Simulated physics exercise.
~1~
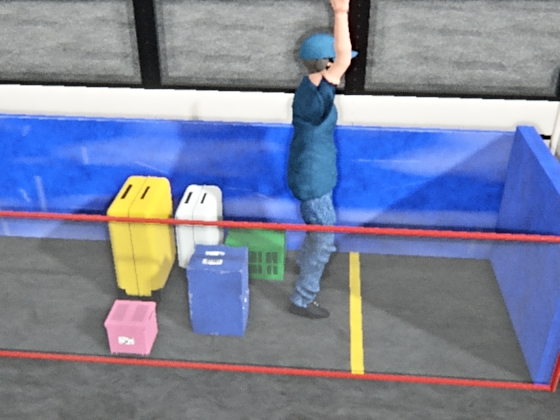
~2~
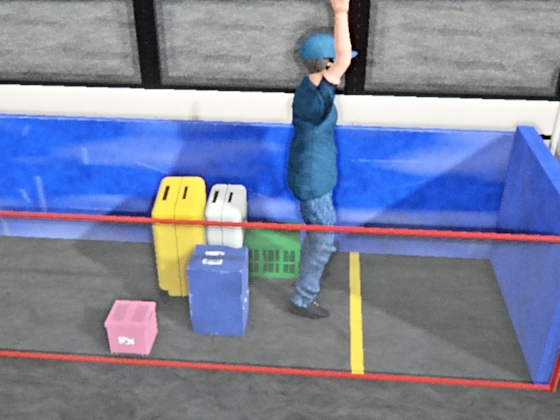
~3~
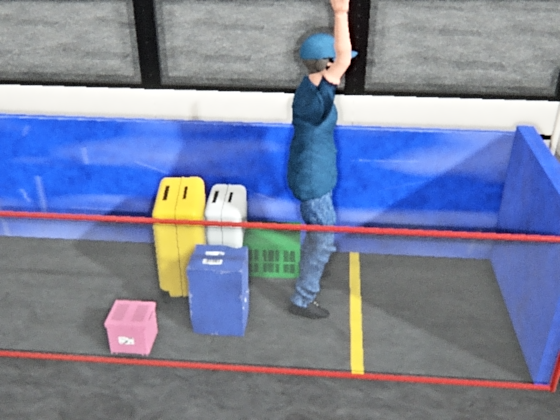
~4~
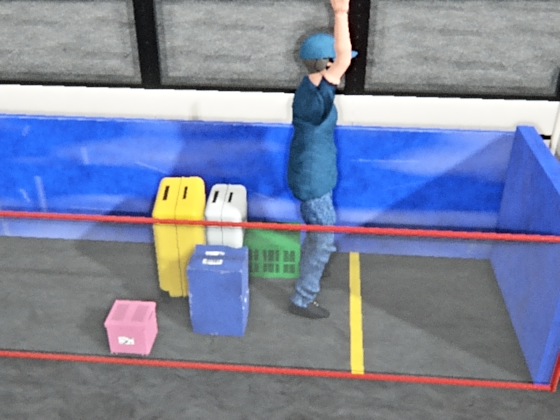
The video shows a person in a blue cap standing with one arm raised among cases, a crate and a tub. The yellow and white cases and green crate shift slightly right, then stay upright and still, left of the yellow line, while the blue pack and pink tub remain in place.
